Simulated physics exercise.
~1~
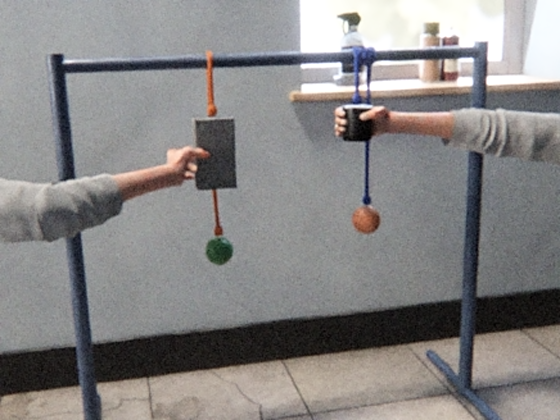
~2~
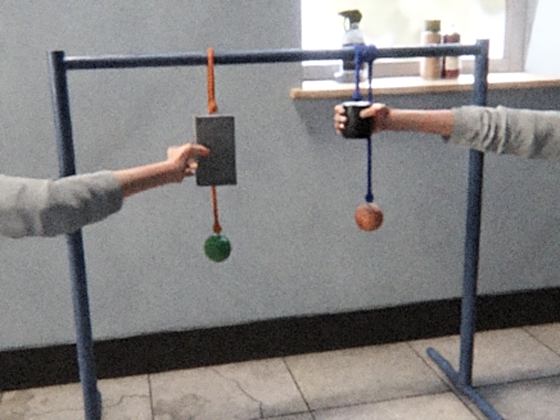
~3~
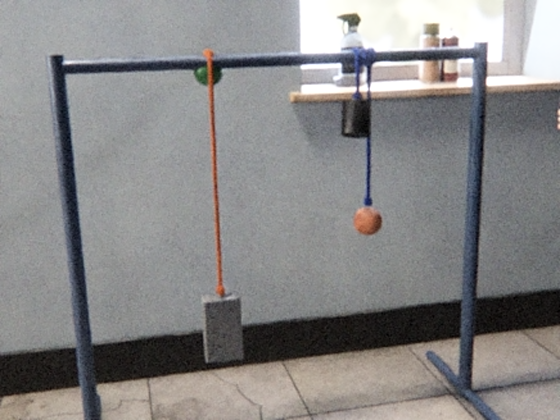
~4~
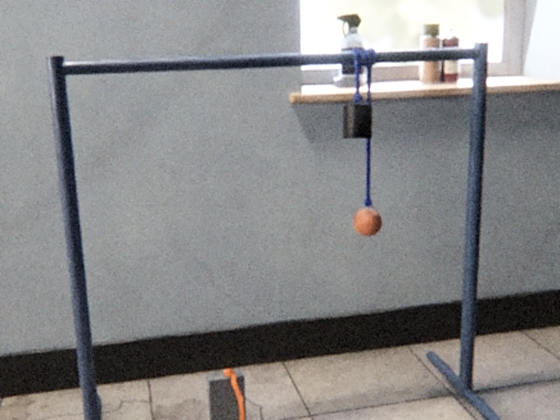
At the start, two hands reach in from opposite sides of a blue metal frame, the left one holding a grey slab on an orange rope and the right one holding a small black cylinder on a blue rope. A round green object hangs below the slab, and a round orange one hangs below the cylinder. The hands let go and draw back. The slab drops, and the green object rises to the bar. The slab ends on the floor with the orange rope down beside it, while the black cylinder and orange object still hang in place.
